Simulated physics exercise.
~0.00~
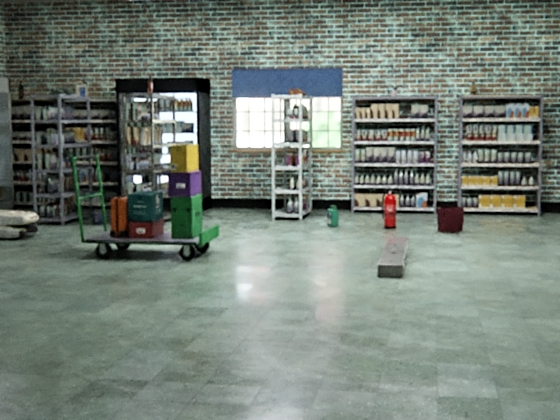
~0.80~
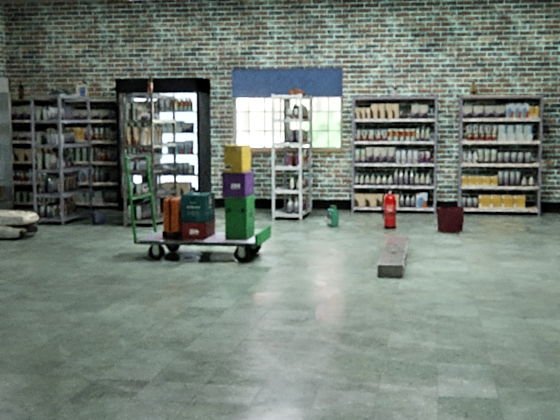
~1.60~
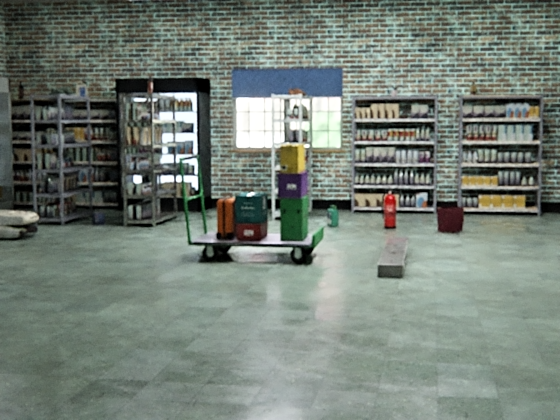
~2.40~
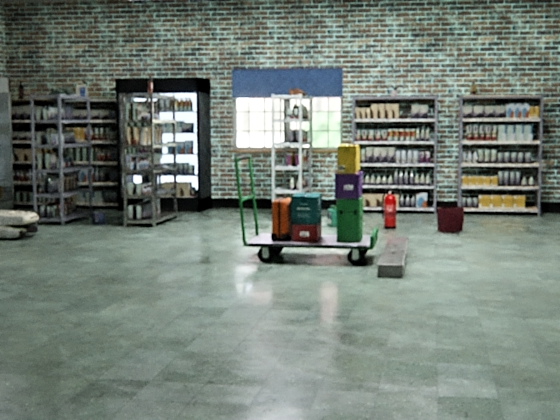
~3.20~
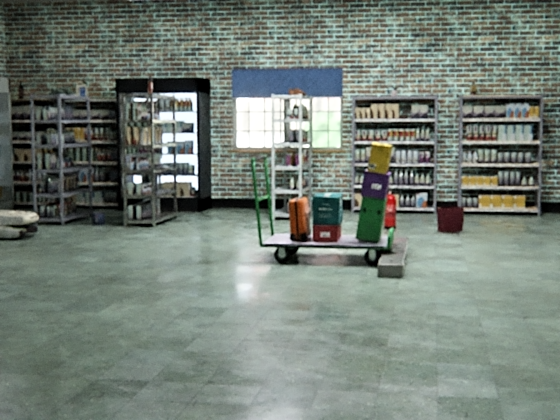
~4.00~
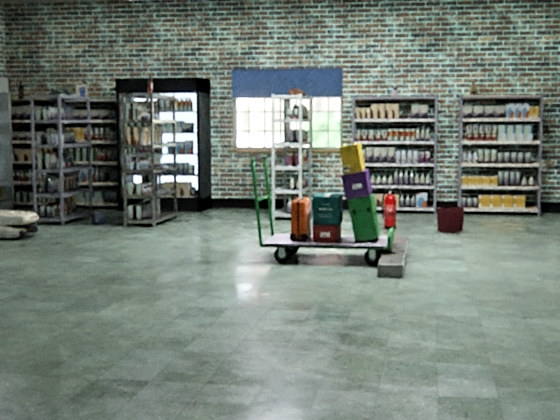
A flat cart with a green handle rolls from left to right across the tiled floor of a storeroom, seen from the front by a still camera, with stocked shelves and a brick wall behind. It carries an orange suitcase, a teal box on a red one, and a stack of green, purple and yellow boxes at its right end. A low beam lies ahead, near a red extinguisher. The cart reaches the beam and stops, and the tall stack tips right. The stack then leans back left, and everything remains on the deck.
